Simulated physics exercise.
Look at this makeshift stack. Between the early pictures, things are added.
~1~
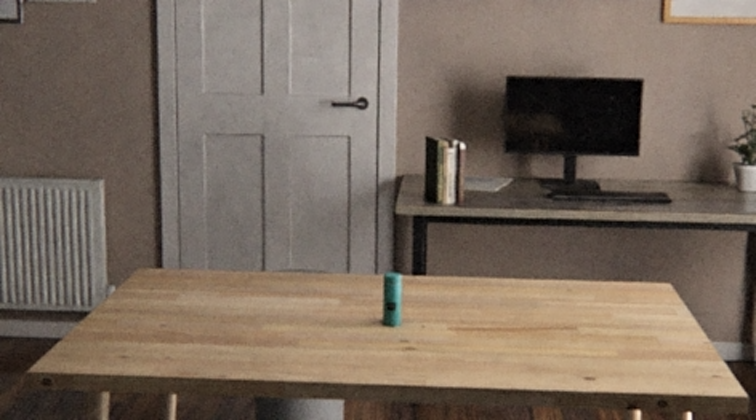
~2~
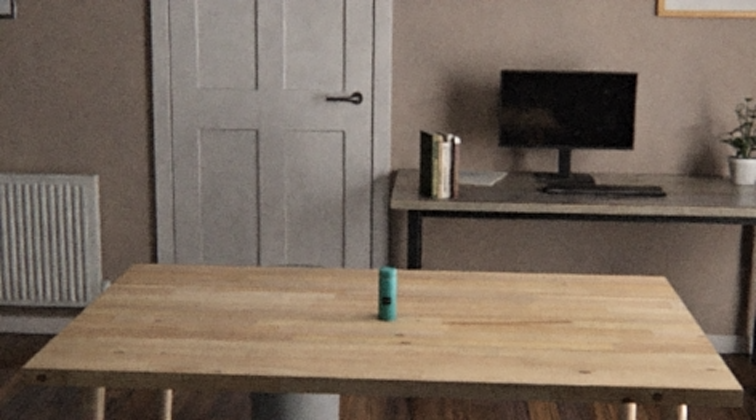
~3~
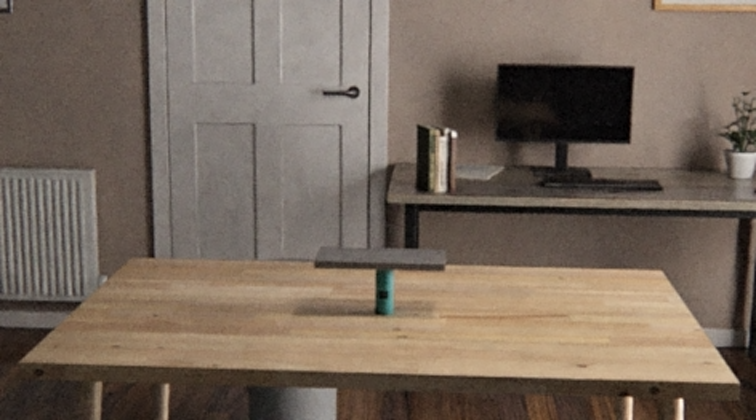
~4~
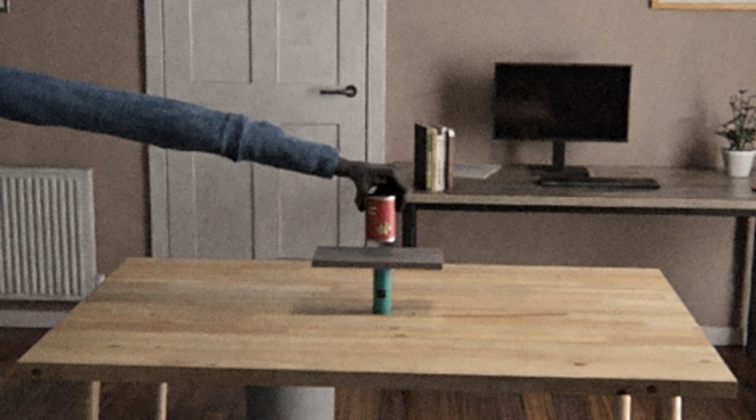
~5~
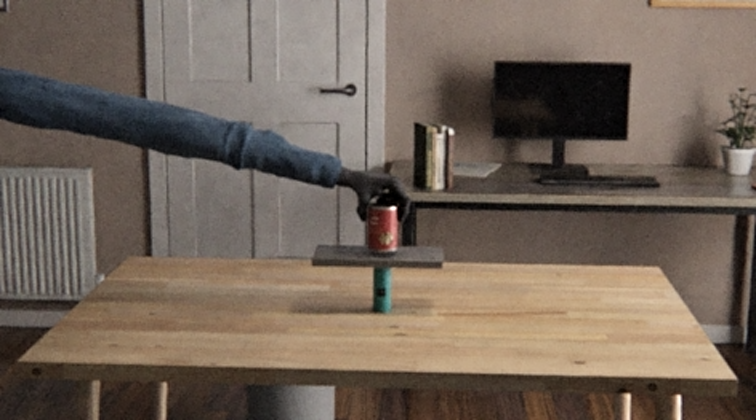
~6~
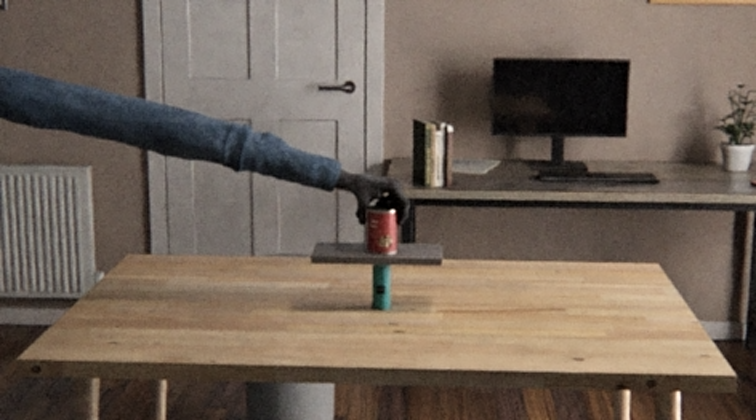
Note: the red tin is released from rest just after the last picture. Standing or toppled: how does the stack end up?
Will stay.
Then, 0.20 s on from there, no change.
Then, 0.40 s on from there, red tin resting near (382, 230).
In the end, all 3 unmoved. At the end, from the last picture's camera, red tin near (382, 230). The stack stays up.
